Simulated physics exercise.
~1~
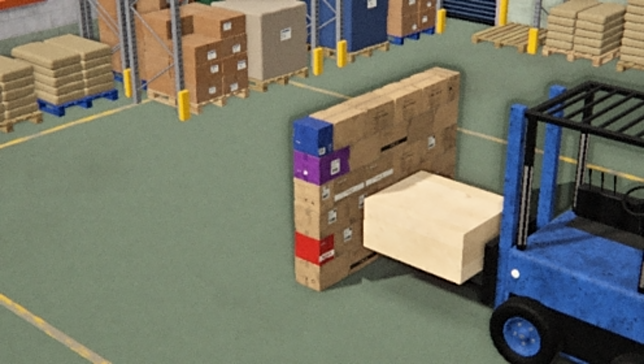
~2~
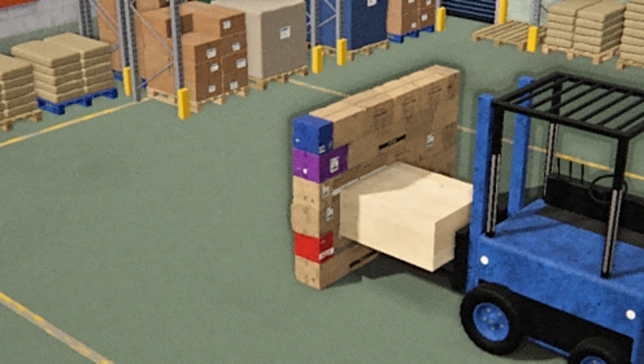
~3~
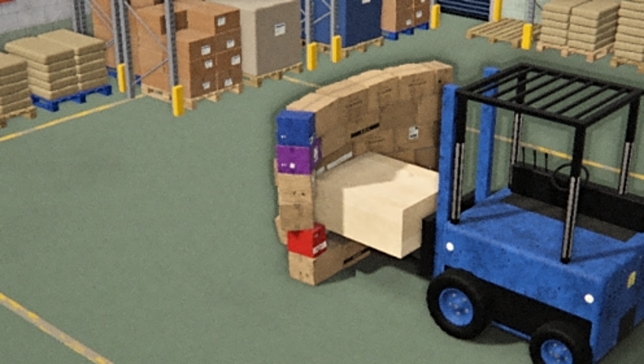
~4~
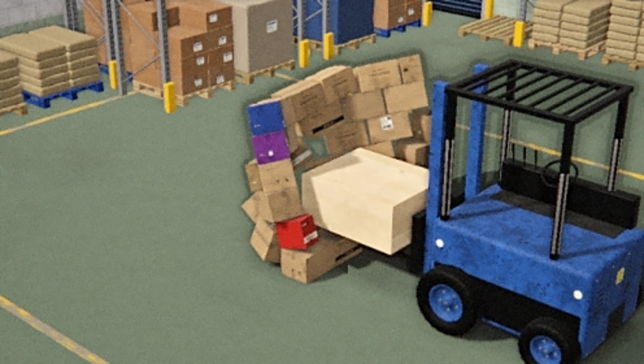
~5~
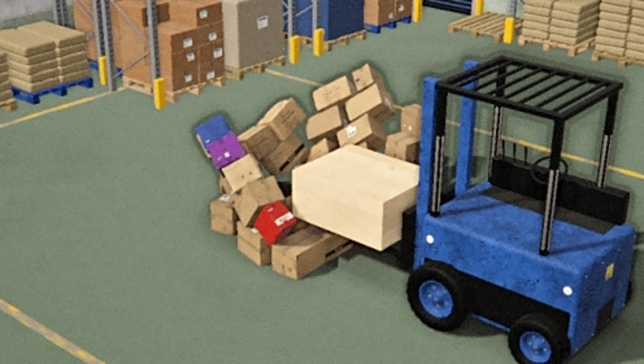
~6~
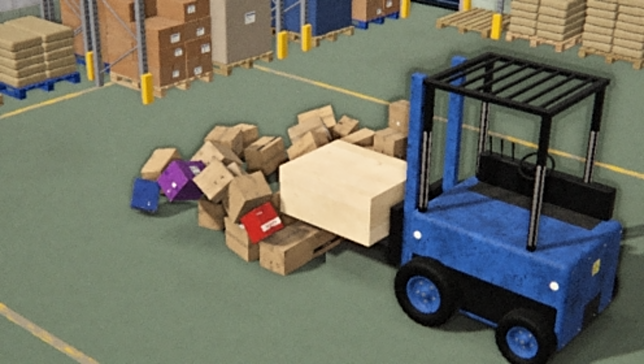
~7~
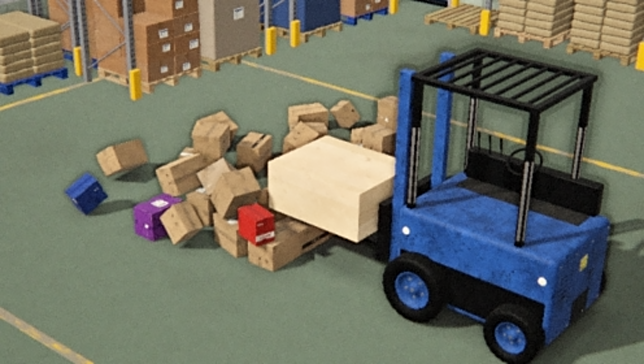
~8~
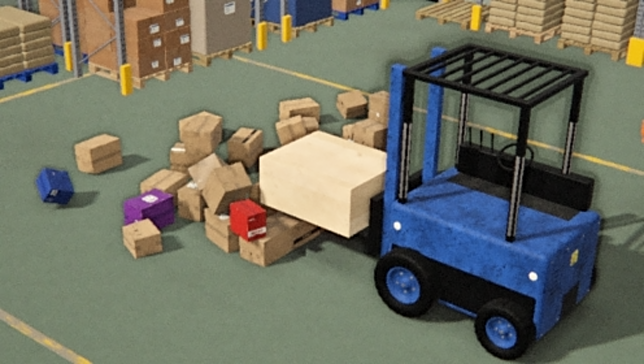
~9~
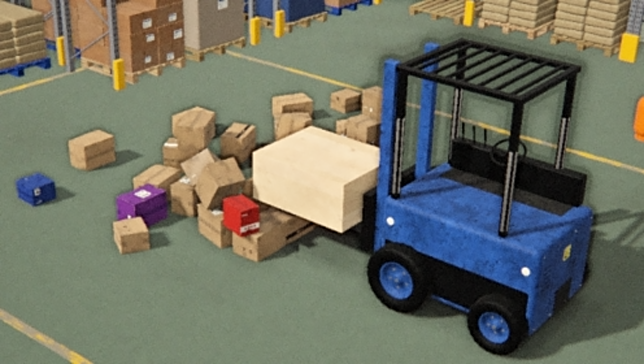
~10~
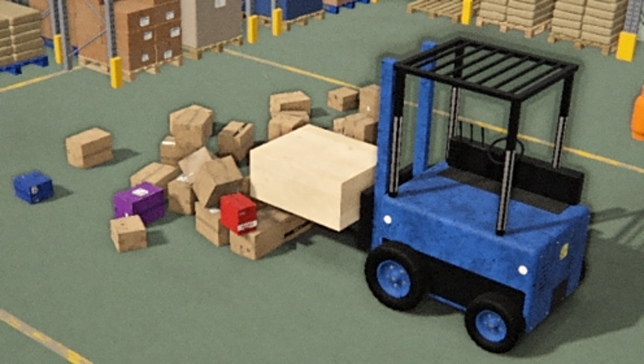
A blue forklift carrying a pale crate drove left into a standing wall of brown cartons, which bulged and then collapsed, the blue carton tumbling farthest left and the purple one toppling, until everything lay still in a scattered heap.
